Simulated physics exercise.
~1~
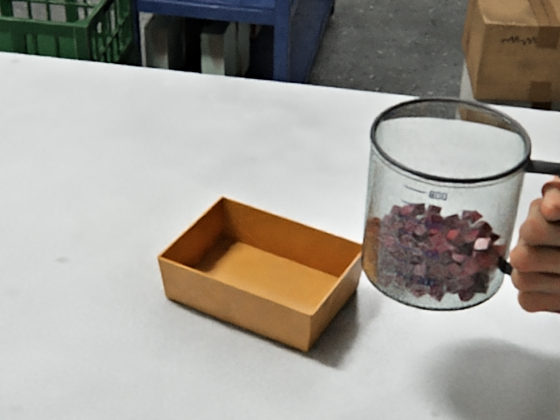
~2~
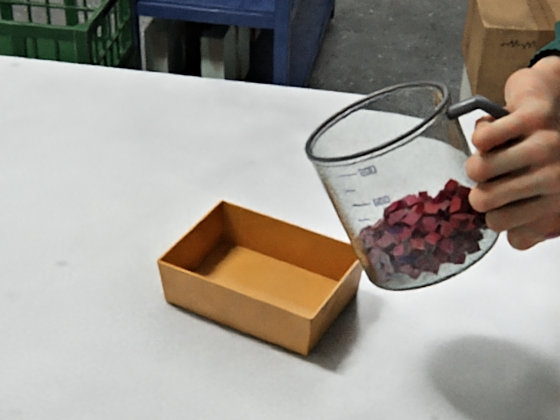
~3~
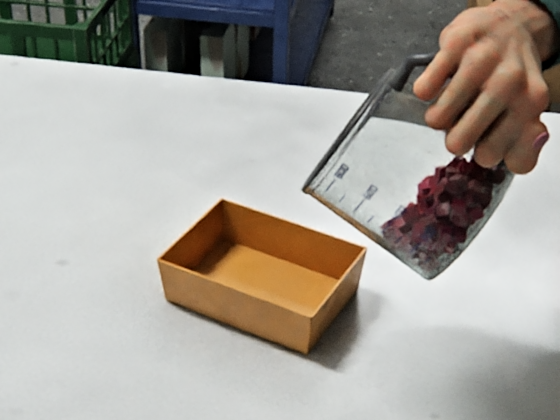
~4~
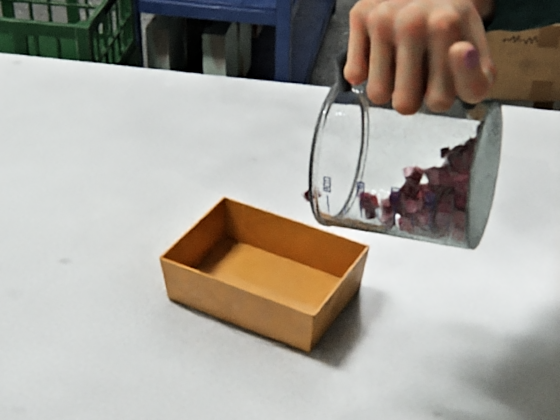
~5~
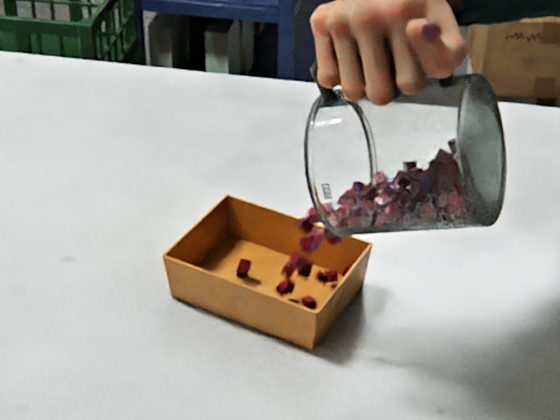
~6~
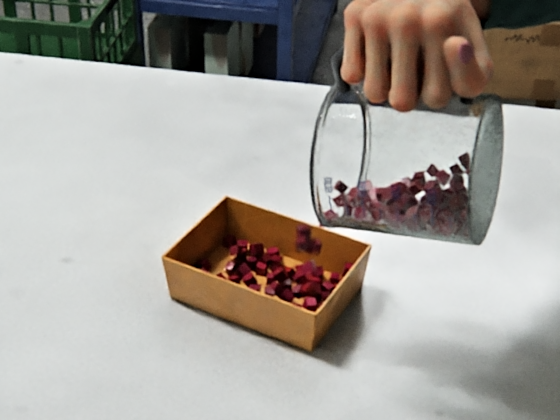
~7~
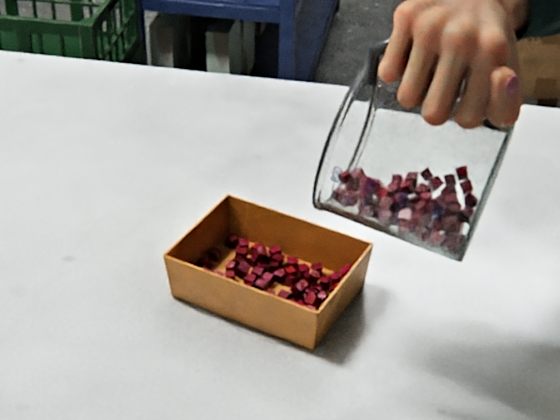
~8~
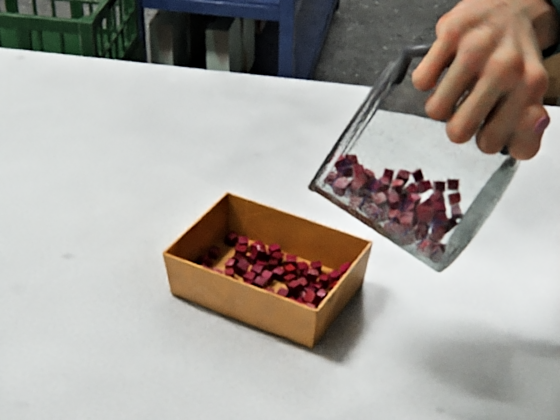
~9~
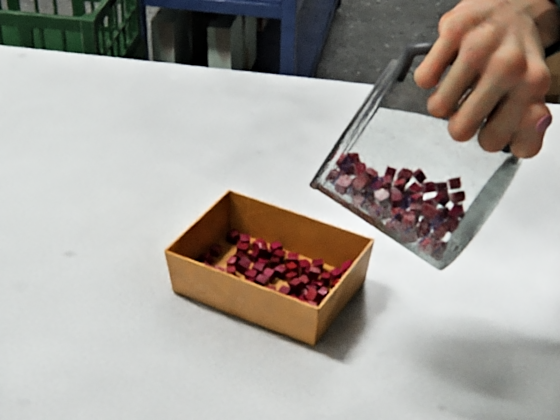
A hand tips a clear jug, pours some dark red cubes into a tin, then stops.
